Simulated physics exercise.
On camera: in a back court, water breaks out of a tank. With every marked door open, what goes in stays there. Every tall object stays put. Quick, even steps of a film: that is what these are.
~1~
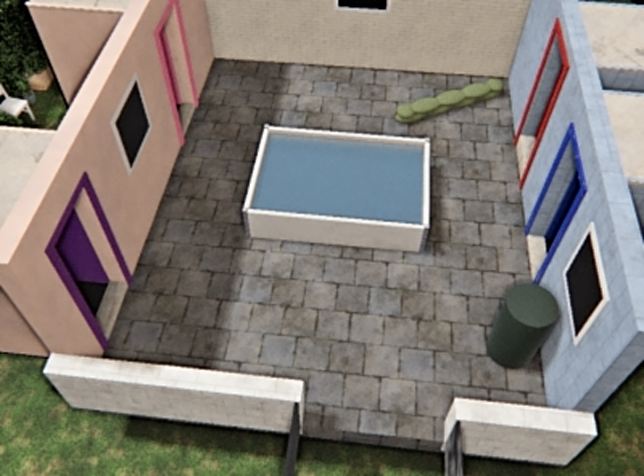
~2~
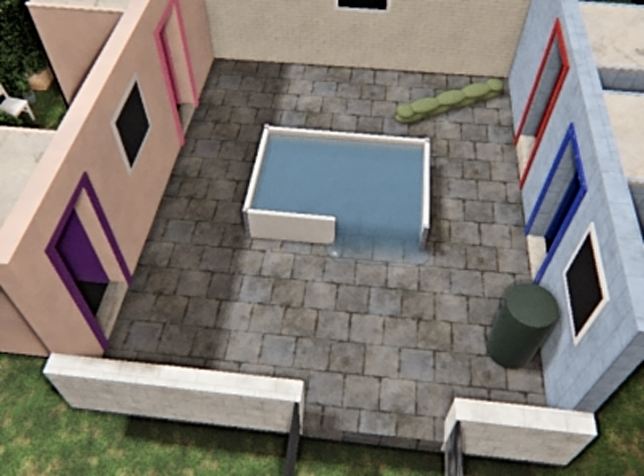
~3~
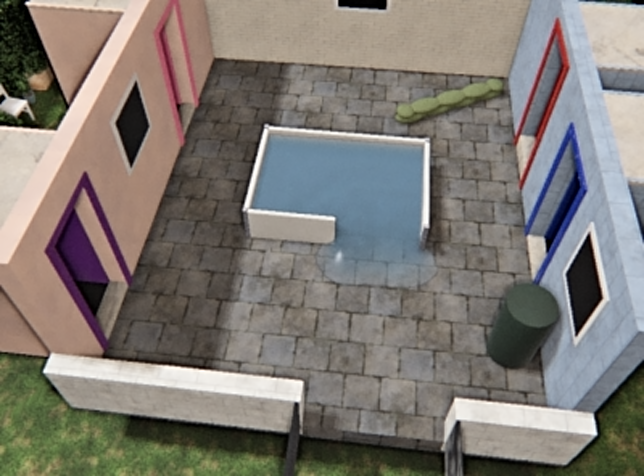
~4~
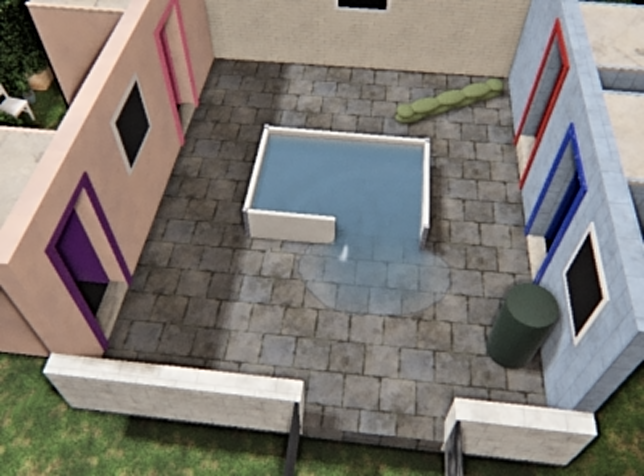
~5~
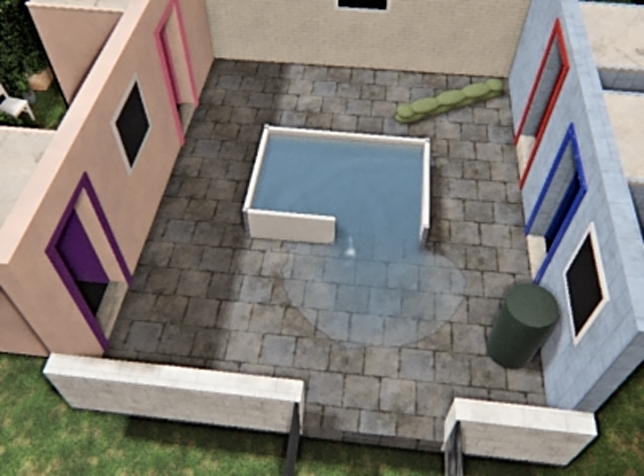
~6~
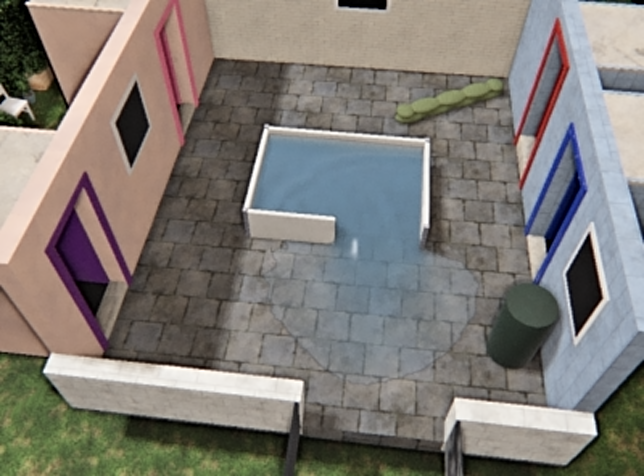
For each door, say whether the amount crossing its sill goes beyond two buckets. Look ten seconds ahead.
Door by door: Red door - two buckets at most, pink door - two buckets at most, purple door - two buckets at most, blue door - two buckets at most.
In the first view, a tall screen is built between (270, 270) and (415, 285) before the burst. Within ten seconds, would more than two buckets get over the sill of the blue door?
My guess is that the blue one exceeds the limit.
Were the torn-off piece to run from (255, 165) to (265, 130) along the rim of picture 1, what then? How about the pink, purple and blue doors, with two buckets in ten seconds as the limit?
I'd say the pink gets too much, the purple keeps within bounds as well, and the blue keeps within bounds.
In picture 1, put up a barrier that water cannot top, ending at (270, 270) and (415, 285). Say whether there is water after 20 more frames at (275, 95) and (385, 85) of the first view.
Result, in order: Bone-dry / bone-dry.
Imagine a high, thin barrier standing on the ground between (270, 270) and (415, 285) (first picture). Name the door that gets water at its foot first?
I say the blue one.
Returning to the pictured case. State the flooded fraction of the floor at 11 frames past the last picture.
I reckon around 25 %.
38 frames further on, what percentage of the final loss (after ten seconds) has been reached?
I'd estimate some 75 per cent.
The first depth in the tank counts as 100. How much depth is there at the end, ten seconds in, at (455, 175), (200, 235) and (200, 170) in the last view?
Respectively 4, 4 and 6 per cent.
A moment on, water covers 20 % of the floor; the red door not reached, the pink door not reached, the purple door not reached, the blue door not reached.
Next, water covers 25 % of the floor; the red door not reached, the pink door not reached, the purple door not reached, the blue door not reached.
Then, water covers 35 % of the floor; the red door not reached, the pink door not reached, the purple door wet at the sill, nothing in, the blue door wet at the sill, nothing in.
Later, water covers 50 % of the floor; the red door wet at the sill, nothing in, the pink door not reached, the purple door wet at the sill, nothing in, the blue door wet at the sill, nothing in.
In the end, water covers 70 % of the floor; the red door wet at the sill, nothing in, the pink door wet at the sill, nothing in, the purple door wet at the sill, nothing in, the blue door wet at the sill, nothing in.
